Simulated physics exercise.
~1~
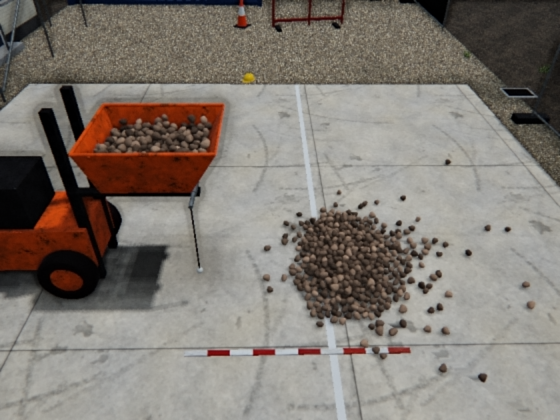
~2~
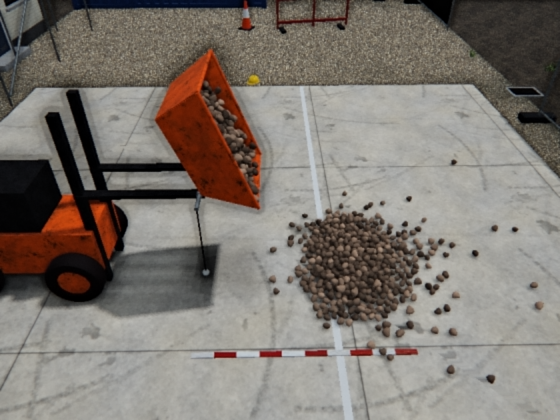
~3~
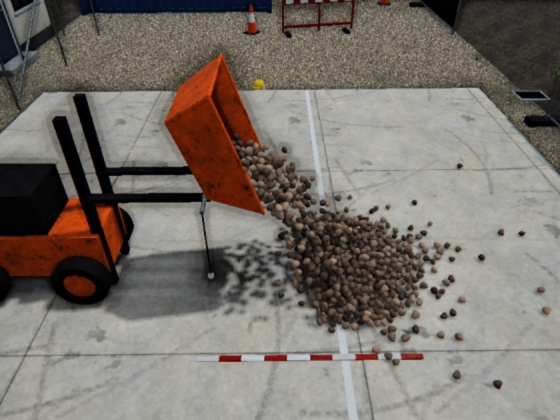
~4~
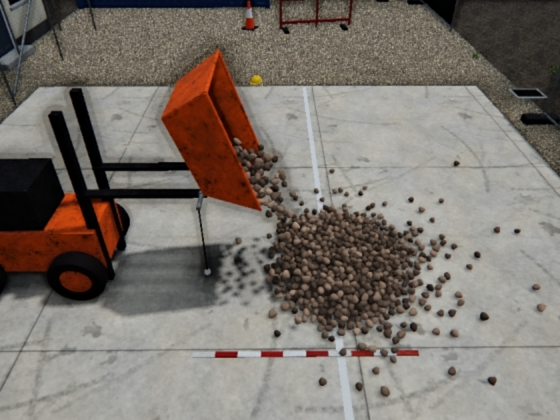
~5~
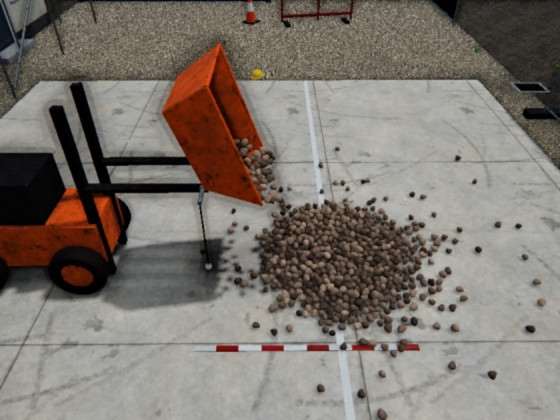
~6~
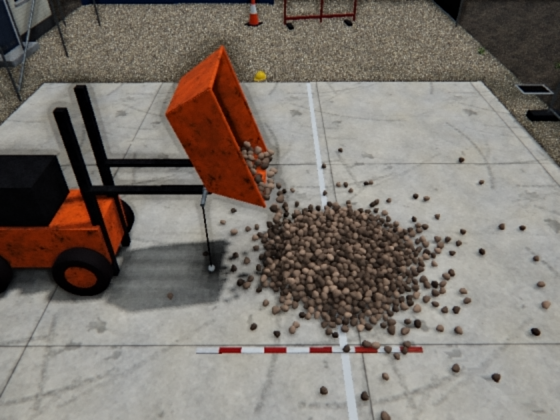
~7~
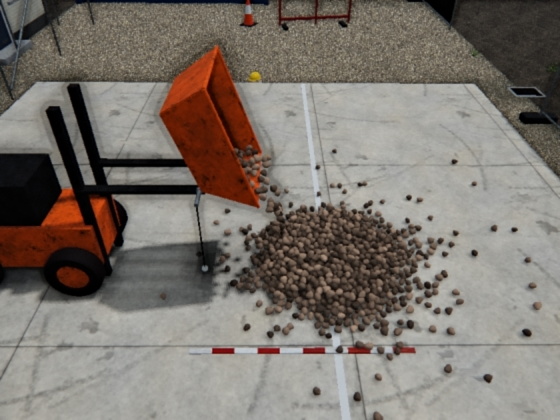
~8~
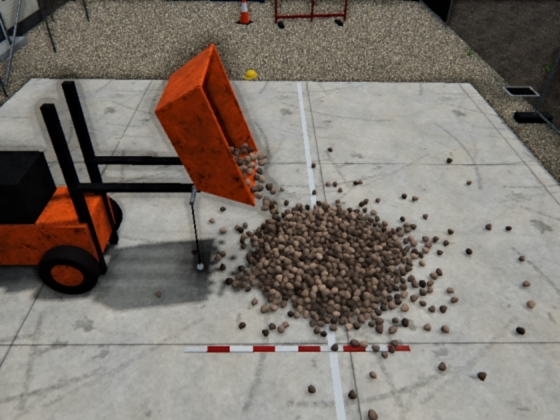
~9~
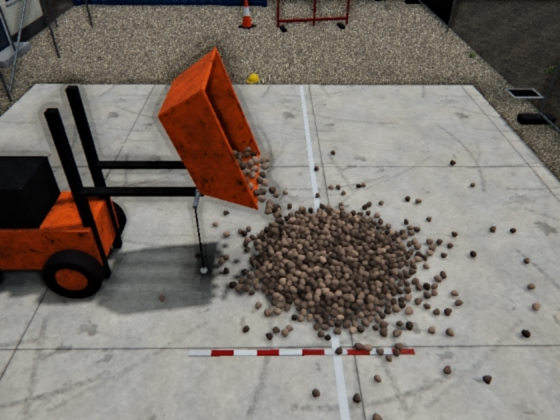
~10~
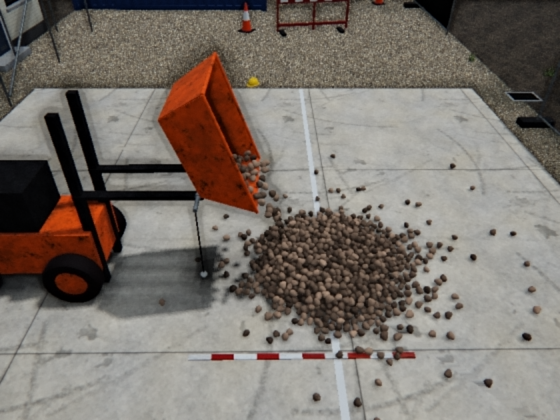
An orange forklift tips its skip and spills brown stones onto the pile, widening it leftward.
